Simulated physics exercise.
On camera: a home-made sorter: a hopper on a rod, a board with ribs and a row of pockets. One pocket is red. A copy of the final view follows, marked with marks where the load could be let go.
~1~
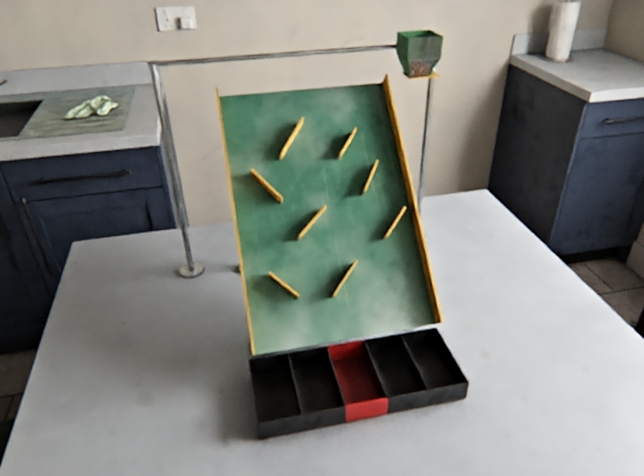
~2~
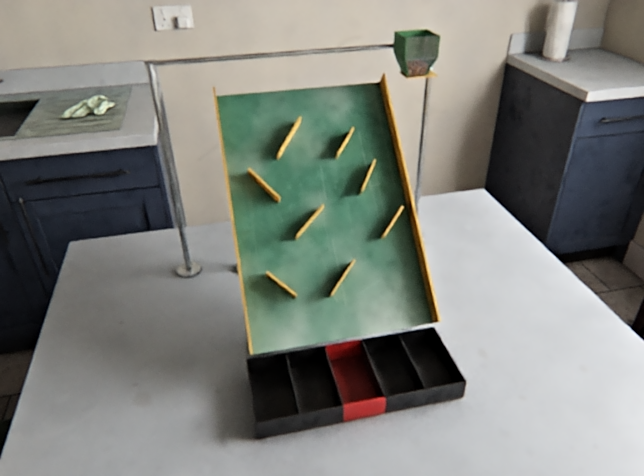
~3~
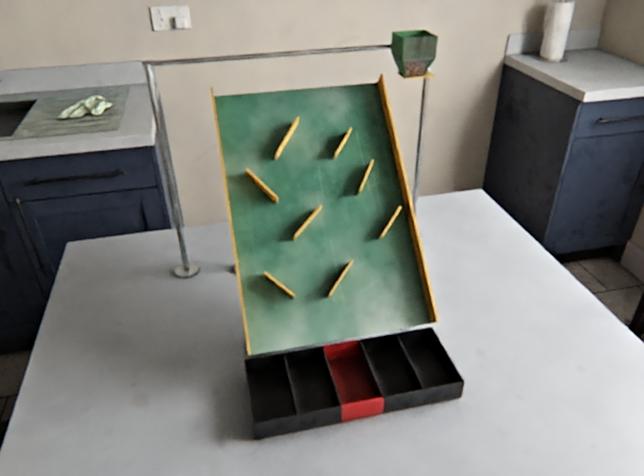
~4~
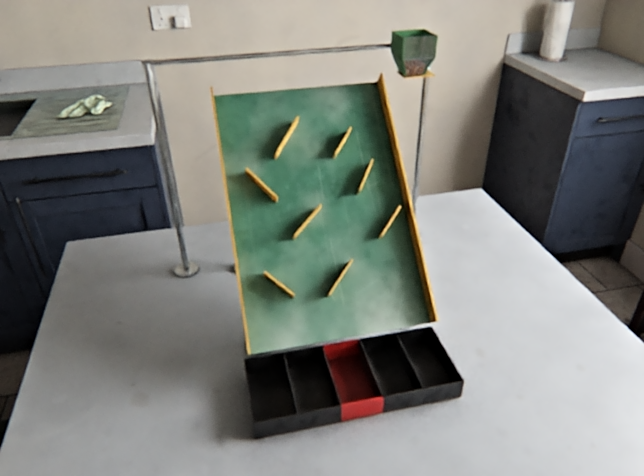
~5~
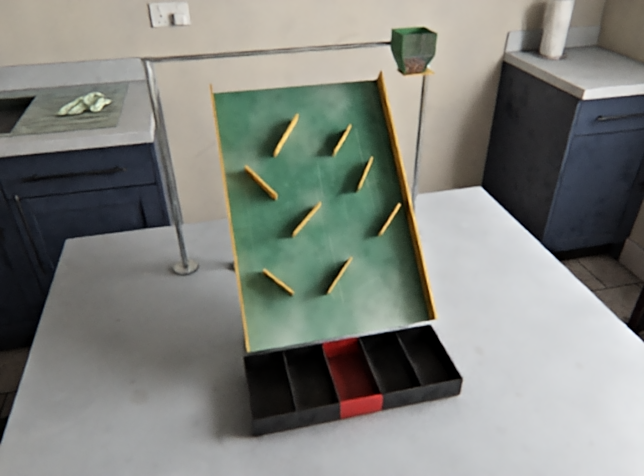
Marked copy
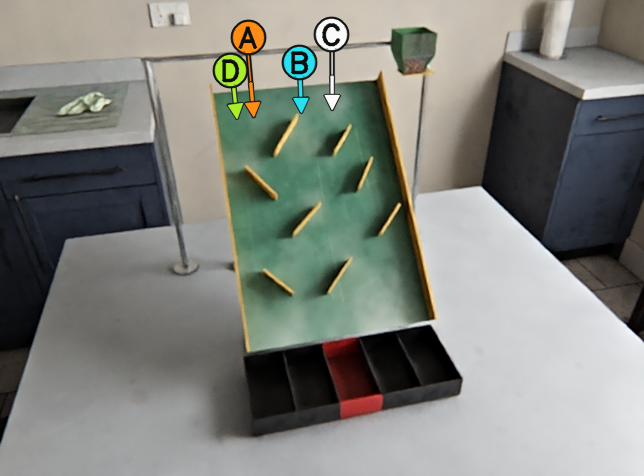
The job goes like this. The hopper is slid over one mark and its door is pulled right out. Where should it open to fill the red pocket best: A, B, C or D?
A beats the others.
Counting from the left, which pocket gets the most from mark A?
The third from the left.
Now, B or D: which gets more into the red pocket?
The answer is D.
On the marked copy, mark A meets the board at (253, 111); mark B meets the board at (301, 107); mark C meets the board at (332, 104); mark D meets the board at (236, 113).
With A, roughly two thirds in the red pocket, roughly a third in other pockets, just a few outside the box.
With B, roughly a quarter in the red pocket, roughly two thirds in other pockets, just a few outside the box.
With C, roughly a third in the red pocket, roughly two thirds in other pockets.
With D, roughly half in the red pocket, roughly half in other pockets, just a few outside the box.
